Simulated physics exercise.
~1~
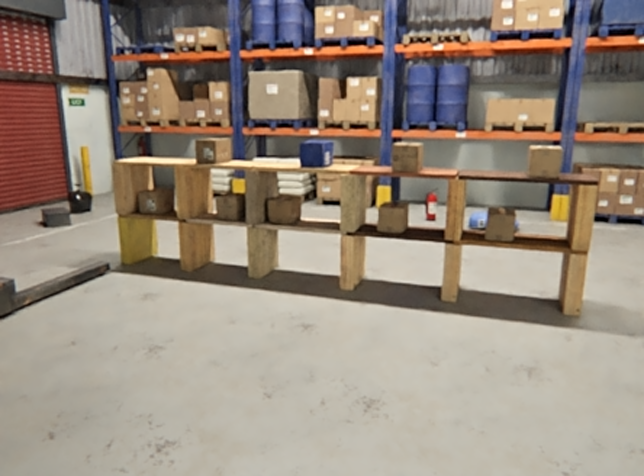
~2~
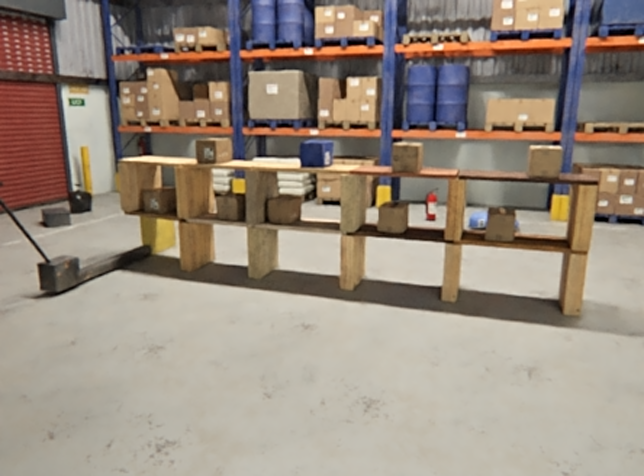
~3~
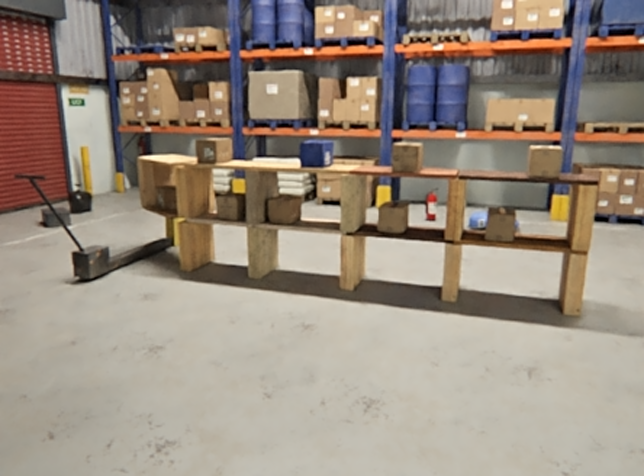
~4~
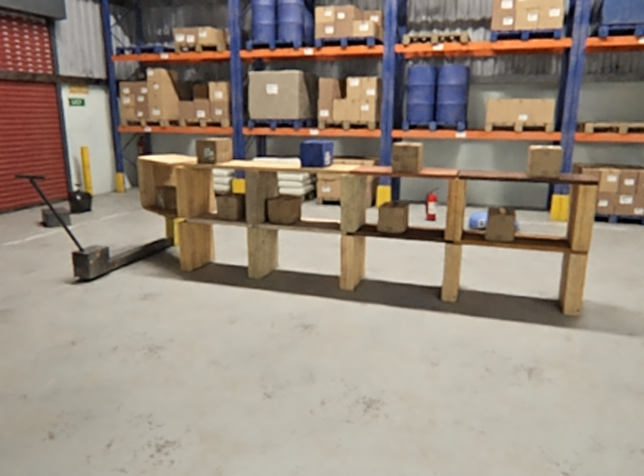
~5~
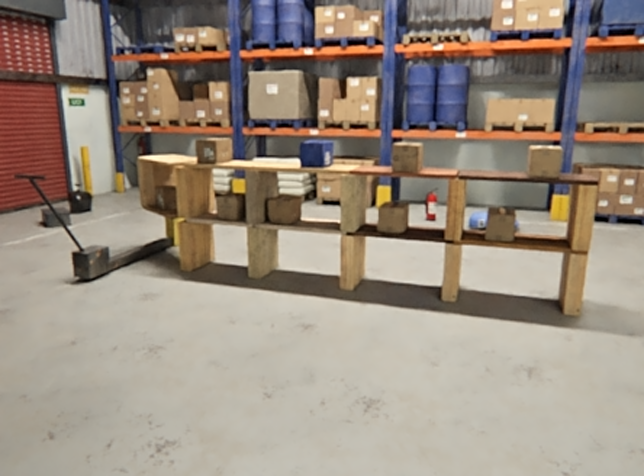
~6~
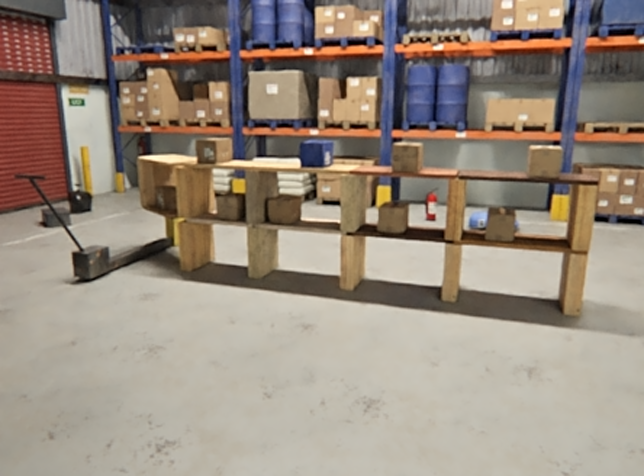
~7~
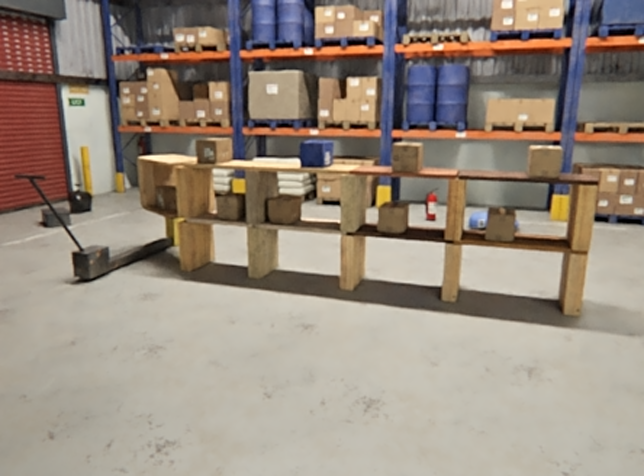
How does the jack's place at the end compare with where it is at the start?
At the start the jack is at the left edge, mostly out of view and short of the shelf. By the end it is further right and further back, with its handle in view and its low front end in at the left foot of the shelf.
